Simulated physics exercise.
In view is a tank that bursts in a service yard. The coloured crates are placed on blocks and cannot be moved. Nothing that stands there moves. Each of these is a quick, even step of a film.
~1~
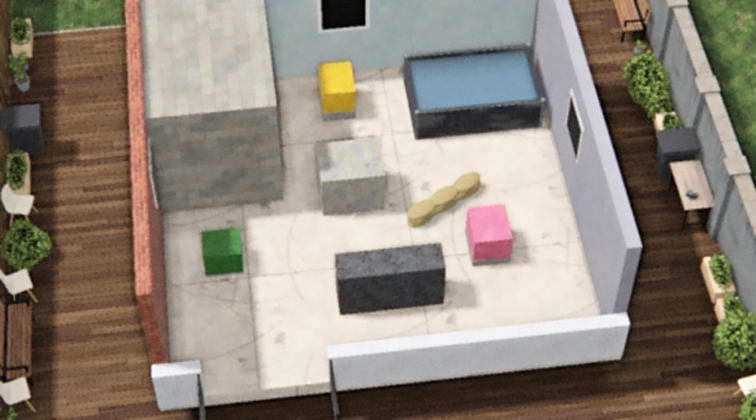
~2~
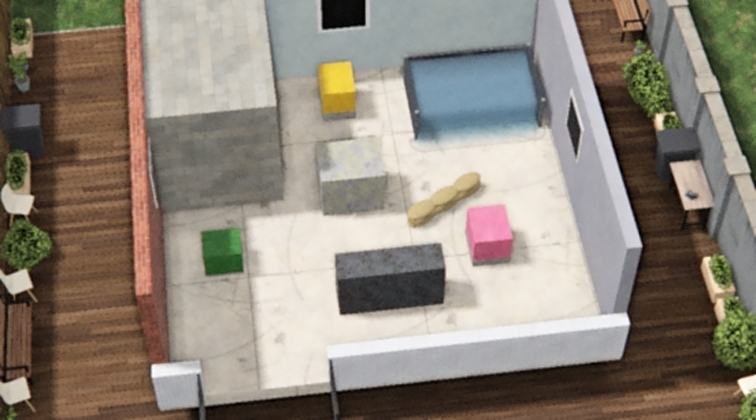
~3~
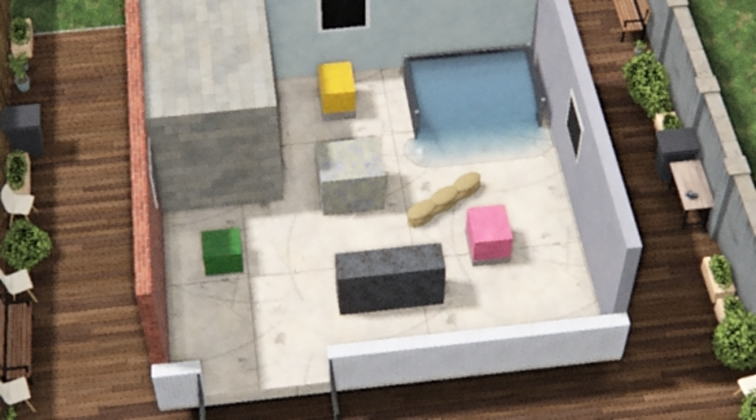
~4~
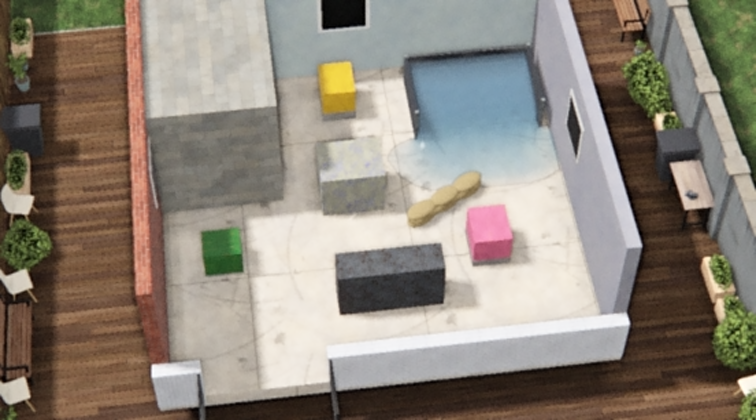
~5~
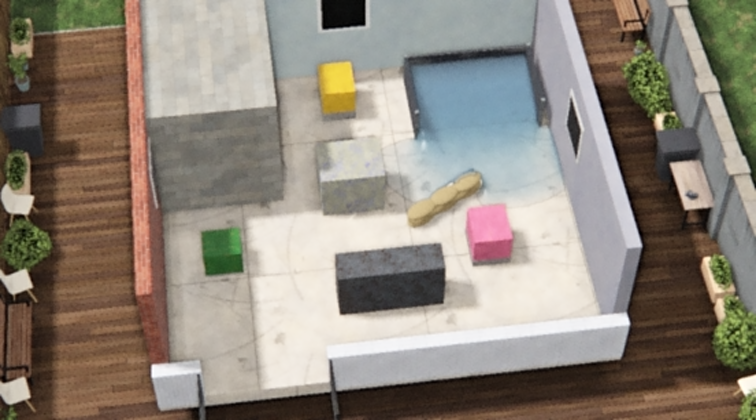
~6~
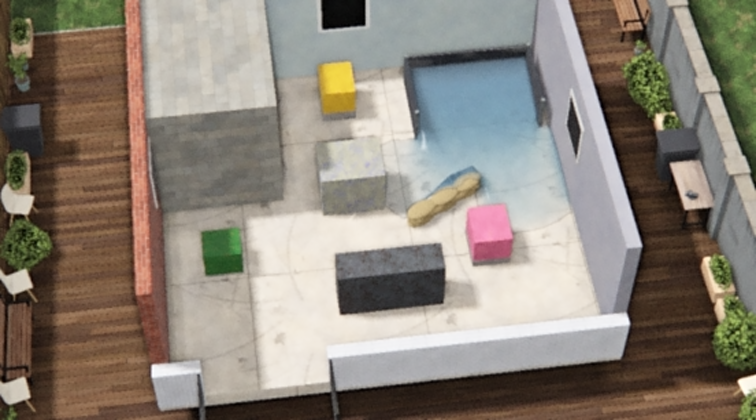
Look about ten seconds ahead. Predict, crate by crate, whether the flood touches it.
In the end the yellow crate is not flooded, the pink crate is flooded, the green crate is flooded.
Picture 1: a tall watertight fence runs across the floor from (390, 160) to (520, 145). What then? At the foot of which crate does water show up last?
It's the one in green.
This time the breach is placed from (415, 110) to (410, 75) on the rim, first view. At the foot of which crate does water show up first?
The yellow-painted one comes first.
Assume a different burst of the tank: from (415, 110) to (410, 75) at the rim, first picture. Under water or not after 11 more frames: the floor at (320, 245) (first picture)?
Submerged.
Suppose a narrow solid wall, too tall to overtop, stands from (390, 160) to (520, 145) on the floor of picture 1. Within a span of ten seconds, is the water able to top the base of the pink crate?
Then: Pink is spared.
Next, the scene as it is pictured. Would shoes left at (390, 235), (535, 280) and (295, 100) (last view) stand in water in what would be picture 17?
Point one sodden, point two sodden, point three left clear.
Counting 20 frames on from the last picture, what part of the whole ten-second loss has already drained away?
Close to 0 per cent.
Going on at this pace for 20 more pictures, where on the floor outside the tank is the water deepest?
It should be deepest at about (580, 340).
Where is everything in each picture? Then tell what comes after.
The water tank at (473, 81) is whole and still, in the first frame.
The front is at (412, 141), out from the gap at (478, 124), in the second frame.
The front is at (412, 158), out from the gap at (478, 125), in the third frame.
Water pours out at (478, 126) and has run to (402, 172), in the fourth frame.
The front is at (395, 185), out from the gap at (478, 126), in the fifth frame.
The front is at (407, 217), out from the gap at (478, 126), in the sixth frame.
A moment on, water covers 30 % of the floor; the yellow crate not reached, the pink crate water round its plinth, the green crate not reached.
Next, water covers 45 % of the floor; the yellow crate not reached, the pink crate water round its plinth, the green crate water round its plinth.
Then, water covers 70 % of the floor; the yellow crate water round its plinth, the pink crate water round its plinth, the green crate water round its plinth.
Later, water covers 95 % of the floor; the yellow crate water round its plinth, the pink crate water round its plinth, the green crate water round its plinth.
In the end, water covers 100 % of the floor; the yellow crate stayed above the water, the pink crate was topped, the green crate was topped.
